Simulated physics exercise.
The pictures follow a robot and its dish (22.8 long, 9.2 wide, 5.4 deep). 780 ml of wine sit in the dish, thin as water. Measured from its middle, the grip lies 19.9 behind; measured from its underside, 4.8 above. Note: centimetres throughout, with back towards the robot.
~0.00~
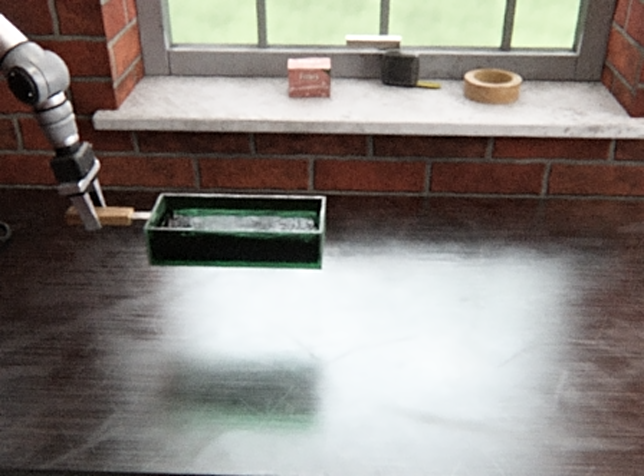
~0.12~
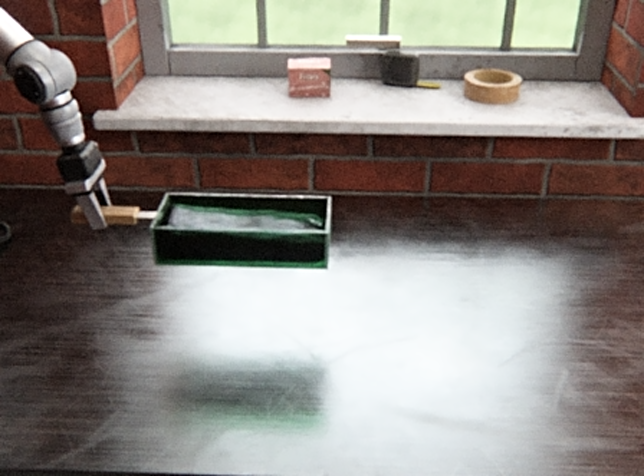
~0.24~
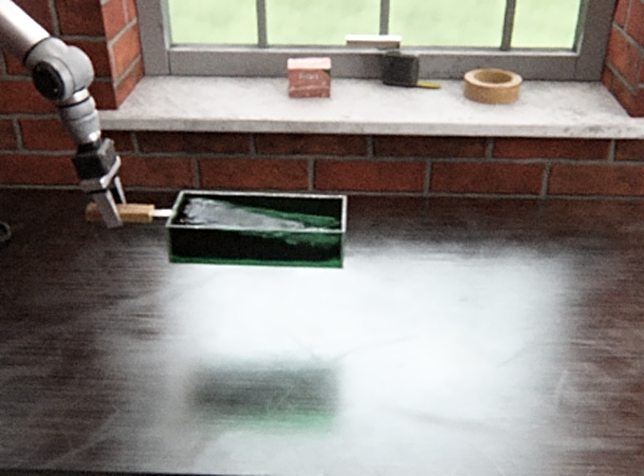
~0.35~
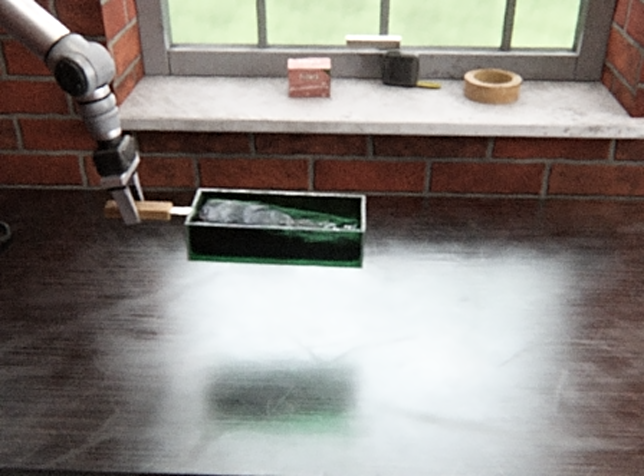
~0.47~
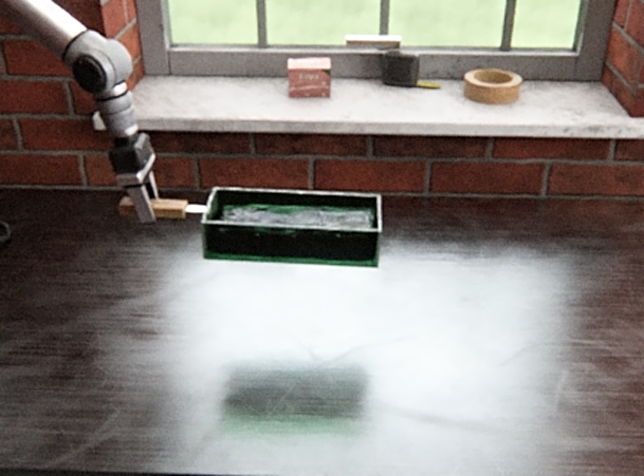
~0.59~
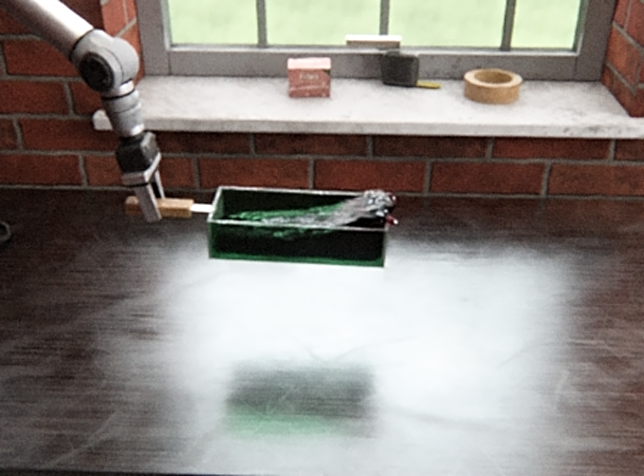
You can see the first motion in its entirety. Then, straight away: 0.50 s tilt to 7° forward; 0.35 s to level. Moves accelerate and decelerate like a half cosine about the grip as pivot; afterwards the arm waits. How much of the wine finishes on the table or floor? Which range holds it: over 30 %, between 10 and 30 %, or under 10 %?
It lies under 10 %.
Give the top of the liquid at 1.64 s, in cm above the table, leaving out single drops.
The liquid tops out near 18 cm above the table.
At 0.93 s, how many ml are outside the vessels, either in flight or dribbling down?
Some 0 ml.
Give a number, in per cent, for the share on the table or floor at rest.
Around 6 %.
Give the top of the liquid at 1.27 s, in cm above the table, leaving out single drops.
Roughly 17 cm above the table.
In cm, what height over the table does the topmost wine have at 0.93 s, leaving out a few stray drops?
Top height: Around 16 cm.
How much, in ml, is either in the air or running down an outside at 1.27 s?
It works out to close to 0 ml.
After 0.93 s, tilted 6° forward, liquid up to 16 above the table; 730 ml in the dish, 50 ml on the table or floor.
After 1.27 s, tilted 3° forward, liquid up to 17 above the table; 730 ml in the dish, 50 ml on the table or floor.
After 1.64 s, level, liquid up to 18 above the table; 730 ml in the dish, 50 ml on the table or floor.
After 2.44 s, level, liquid up to 18 above the table; 730 ml in the dish, 50 ml on the table or floor.
In the end, 730 ml in the dish, 50 ml on the table or floor. That is 6 % on the table or floor.
